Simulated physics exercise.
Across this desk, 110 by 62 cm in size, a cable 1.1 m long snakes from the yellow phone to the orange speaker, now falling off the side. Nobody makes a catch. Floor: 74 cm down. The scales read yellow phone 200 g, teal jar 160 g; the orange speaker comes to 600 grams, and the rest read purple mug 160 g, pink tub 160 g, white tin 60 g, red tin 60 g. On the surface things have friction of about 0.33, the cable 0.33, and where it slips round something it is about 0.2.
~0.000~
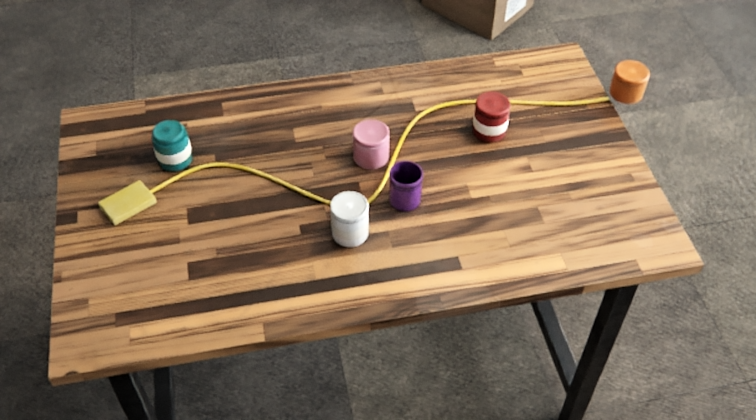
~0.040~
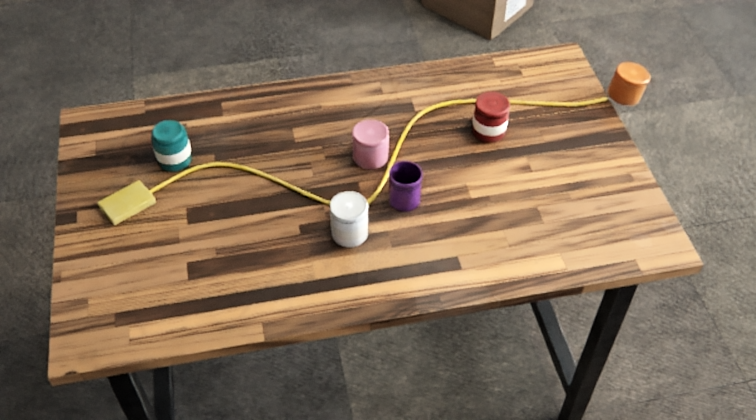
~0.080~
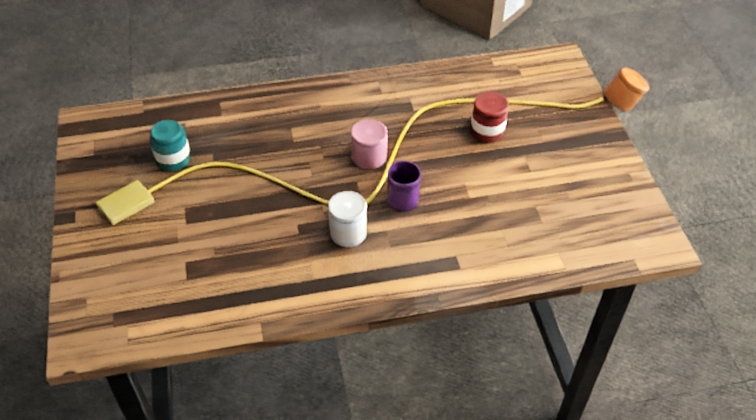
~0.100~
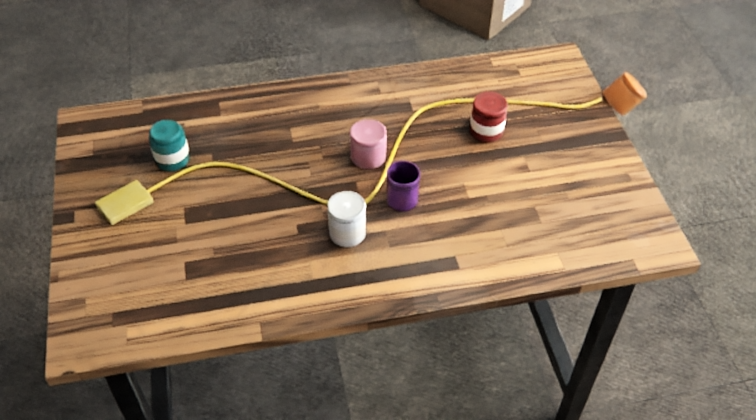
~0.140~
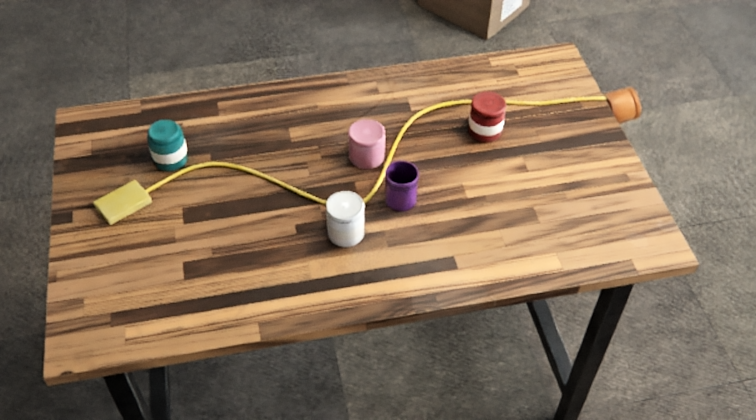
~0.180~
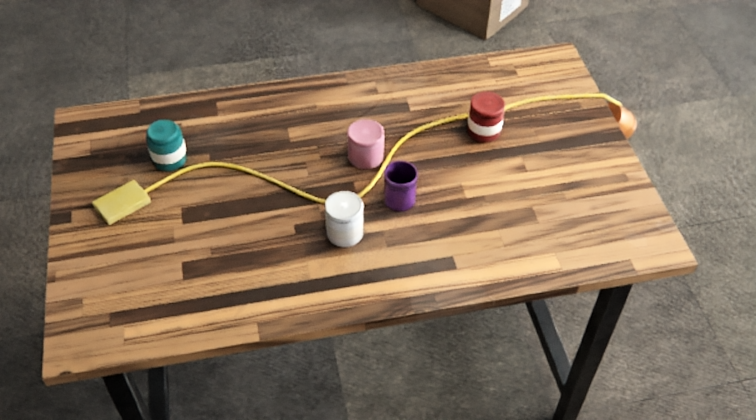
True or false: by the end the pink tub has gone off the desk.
False.
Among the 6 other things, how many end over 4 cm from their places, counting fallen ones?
That comes to 3 of the things.
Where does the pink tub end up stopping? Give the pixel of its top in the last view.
(386, 105).
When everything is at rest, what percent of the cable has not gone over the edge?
I'd estimate close to 20 per cent of the cable's length.
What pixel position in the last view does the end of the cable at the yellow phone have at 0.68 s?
At about pixel (472, 162).
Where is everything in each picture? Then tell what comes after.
In the first frame, shows, pink tub (371, 132); cable runs through (563, 103) (454, 103) (311, 196) (204, 166).
In the second frame, shows, orange speaker (632, 72); cable runs through (562, 104) (204, 166).
In the third frame, shows, orange speaker (626, 90); cable runs through (559, 105) (202, 166).
In the fourth frame, shows, orange speaker (625, 94); cable runs through (558, 106) (201, 166).
In the fifth frame, shows, orange speaker (621, 106); cable runs through (560, 101) (200, 166).
In the sixth frame, shows, pink tub (366, 131); cable runs through (580, 96) (390, 156) (305, 195) (199, 166).
By 0.4 s, the cable's tail end at (298, 173); pink tub 3 cm off its start, yellow phone 28 cm off its start, red tin 14 cm off its start.
By 0.7 s, the cable's tail end at (472, 162); pink tub 8 cm off its start, yellow phone 61 cm off its start, red tin 16 cm off its start.
By 0.9 s, the cable's tail end at (534, 160); pink tub 8 cm off its start at (386, 105), yellow phone 76 cm off its start at (523, 140), red tin 16 cm off its start at (538, 153).
By 1.2 s, the cable's tail end at (539, 159); pink tub 8 cm off its start, yellow phone 77 cm off its start, red tin 16 cm off its start.
By 2.4 s, the cable's tail end at (539, 159); pink tub 8 cm off its start at (386, 105), yellow phone 77 cm off its start at (527, 138), red tin 16 cm off its start at (538, 153), orange speaker over the edge.
